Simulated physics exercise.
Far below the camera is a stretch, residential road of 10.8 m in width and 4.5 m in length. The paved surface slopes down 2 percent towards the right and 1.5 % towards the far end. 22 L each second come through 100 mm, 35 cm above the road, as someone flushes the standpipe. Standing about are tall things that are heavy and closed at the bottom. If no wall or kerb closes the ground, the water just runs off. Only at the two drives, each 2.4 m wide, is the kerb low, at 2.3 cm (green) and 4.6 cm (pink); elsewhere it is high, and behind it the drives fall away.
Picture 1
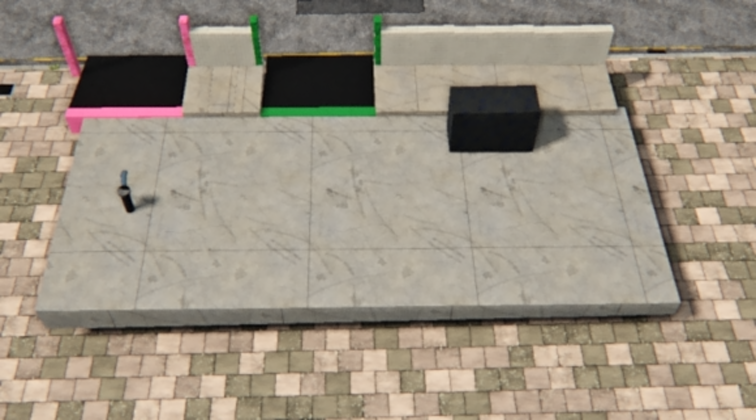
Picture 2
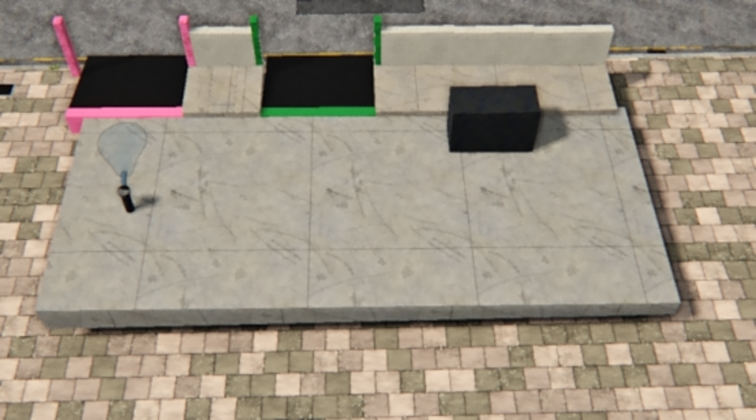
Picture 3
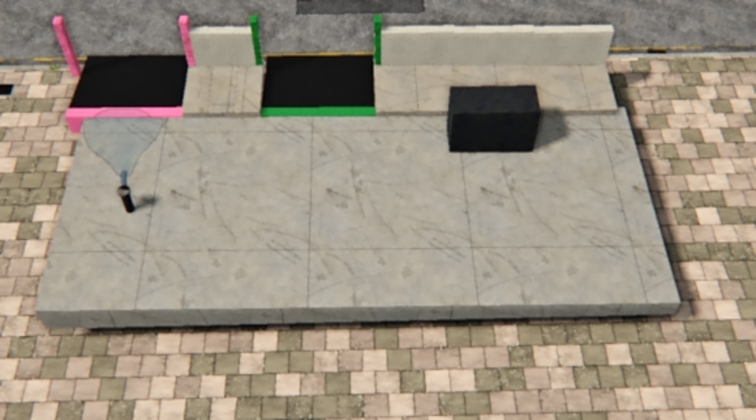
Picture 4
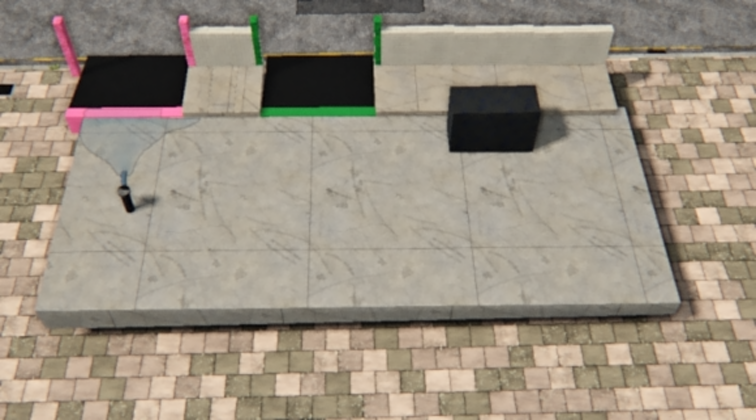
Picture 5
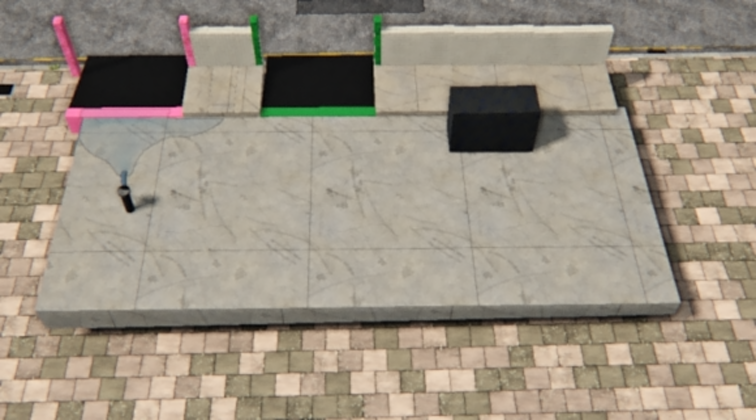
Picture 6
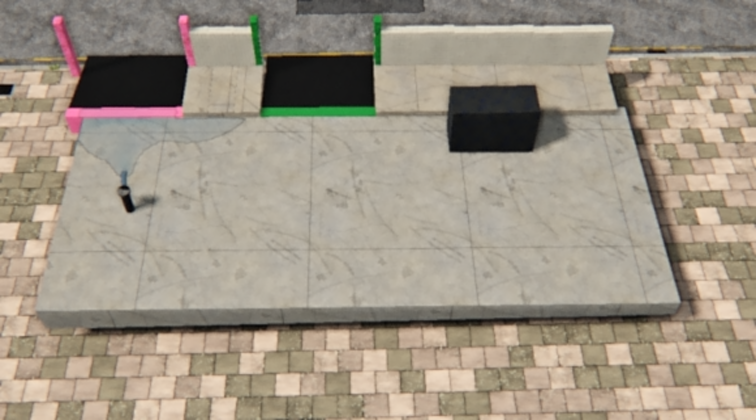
A pale stone slab lies across a pavement of cream and olive blocks, seen from high above by a camera that stays still. Behind it are two black openings, pink-edged at left and green-edged further right, low pale walls and a dark box. From a small dark spout at left, a thin bluish sheet of water fans toward the pink edge, then spreads gradually rightward along the slab's back.
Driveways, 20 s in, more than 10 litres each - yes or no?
Green driveway - no, 10 litres or less; pink driveway - yes, more than 10 litres.
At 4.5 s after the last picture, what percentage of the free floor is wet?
Wet share: Around 10 %.
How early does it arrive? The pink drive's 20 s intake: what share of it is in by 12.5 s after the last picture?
Roughly 80 percent.
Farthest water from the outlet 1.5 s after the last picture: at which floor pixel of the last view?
Tip position: Roughly (279, 121), last view.
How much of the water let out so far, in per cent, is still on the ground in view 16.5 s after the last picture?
38 %.
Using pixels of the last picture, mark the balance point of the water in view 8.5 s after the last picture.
Around (242, 133).
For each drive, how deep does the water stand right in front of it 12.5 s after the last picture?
Depths in centimetres: Green 2.0, pink 5.0.
Then, 1.5 s after the last picture water covers 5 % of the floor and is deepest (7 cm) near (112, 122); green driveway not reached, pink driveway 4.9 cm at the lowered kerb, 18 L in.
Then, 4.5 s after the last picture water covers 10 % of the floor and is deepest (7 cm) near (112, 122); green driveway 1.6 cm at the lowered kerb, 0 L in, pink driveway 5 cm at the lowered kerb, 35 L in.
Then, 8.5 s after the last picture water covers 15 % of the floor and is deepest (7 cm) near (112, 122); green driveway 2 cm at the lowered kerb, 0 L in, pink driveway 5 cm at the lowered kerb, 59 L in.
Then, 12.5 s after the last picture water covers 20 % of the floor and is deepest (7 cm) near (112, 122); green driveway 2 cm at the lowered kerb, 0 L in, pink driveway 5 cm at the lowered kerb, 82 L in.
Then, 16.5 s after the last picture water covers 20 % of the floor and is deepest (7 cm) near (112, 122); green driveway 2 cm at the lowered kerb, 0 L in, pink driveway 5 cm at the lowered kerb, 106 L in.
